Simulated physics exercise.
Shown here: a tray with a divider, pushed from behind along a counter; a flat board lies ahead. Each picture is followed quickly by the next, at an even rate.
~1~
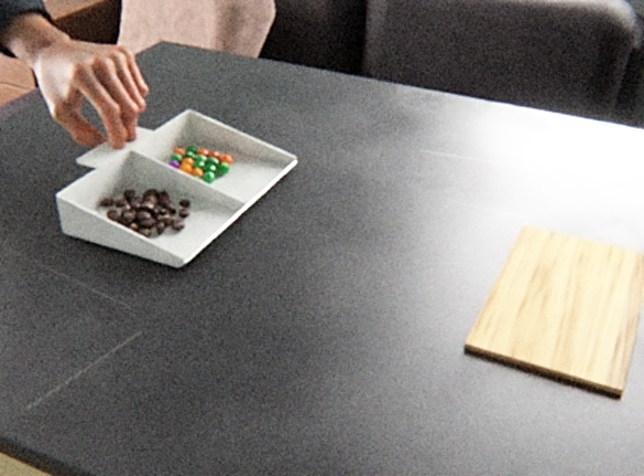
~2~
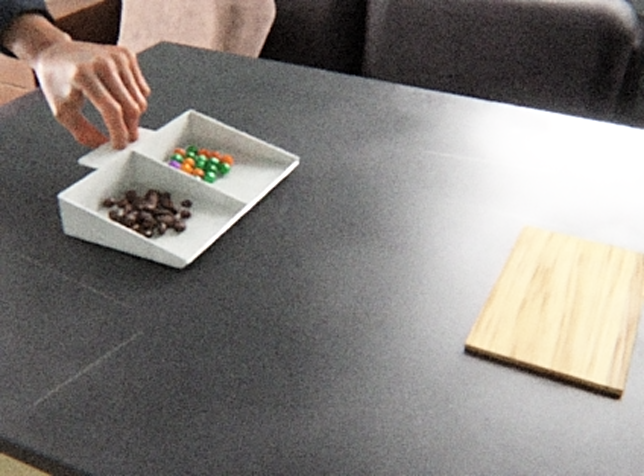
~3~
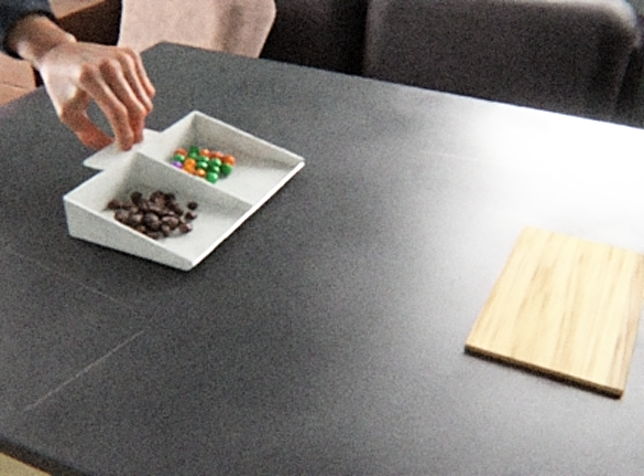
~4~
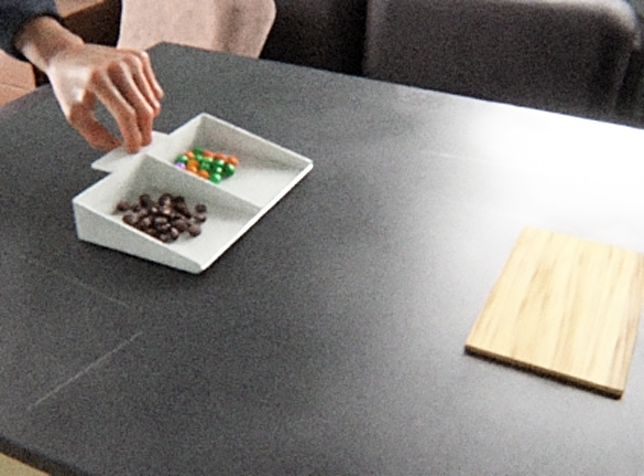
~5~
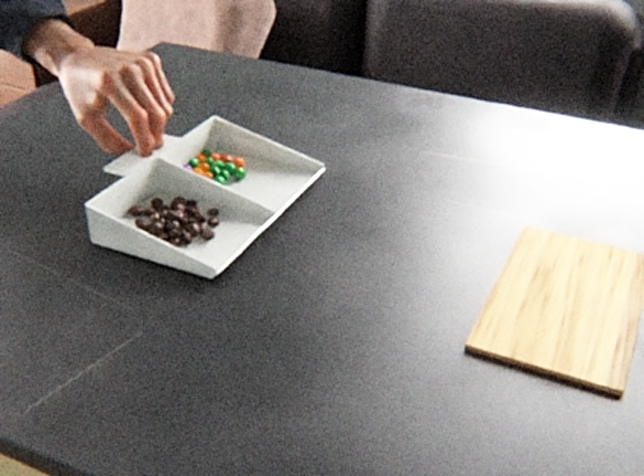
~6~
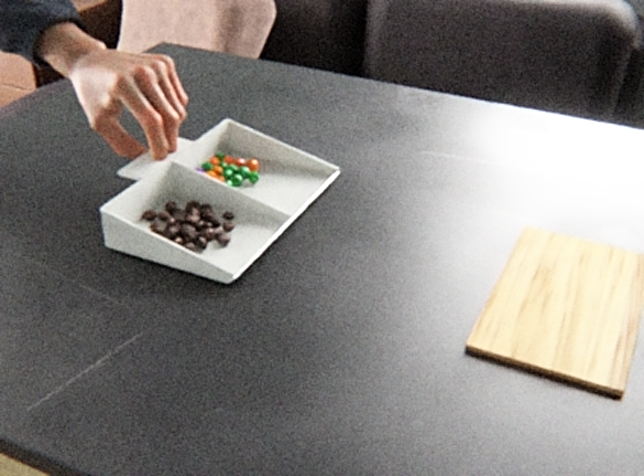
The clip opens with a hand at the back edge of a pale divided tray on a dark counter, dark drops in the front section and small colourful balls behind, a flat wooden board lying to the right. The hand pushes the tray a short way rightward, leaving a wide gap before the board.
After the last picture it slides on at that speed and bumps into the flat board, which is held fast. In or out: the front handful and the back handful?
The front handful does not leave, while the back handful does not leave.
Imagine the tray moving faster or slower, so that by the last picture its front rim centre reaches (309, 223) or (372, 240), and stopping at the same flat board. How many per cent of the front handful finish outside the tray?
About 0 % the first time, about 0 % the second.
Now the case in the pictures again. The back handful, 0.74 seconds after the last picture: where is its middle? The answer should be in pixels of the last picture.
I'd put the centre somewhere around (435, 224).
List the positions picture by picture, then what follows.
Front rim near (247, 206), at rest; flat board near (555, 329); front handful near (144, 215), some flat chocolate drops; back handful near (201, 161), a few glass marbles, in the first frame.
Front rim near (249, 207), hardly any of the way covered; back handful near (201, 161), in the second frame.
Front rim near (254, 208), hardly any of the way covered; front handful near (151, 217), in the third frame.
Front rim near (264, 211), a little of the way covered; back handful near (207, 163), in the fourth frame.
Front rim near (277, 215), a little of the way covered; front handful near (173, 224), in the fifth frame.
Front rim near (292, 219), near a quarter of the way covered; flat board near (556, 330); front handful near (188, 228); back handful near (232, 171), in the sixth frame.
Then, 0.32 s on from there, tray still sliding, front rim near (387, 244); front handful all inside; back handful all inside.
Then, 0.74 s on from there, tray stopped at the flat board; front handful all inside; back handful all inside, moved towards the front rim.
In the end, tray stopped at the flat board; front handful all inside; back handful all inside, moved towards the front rim.
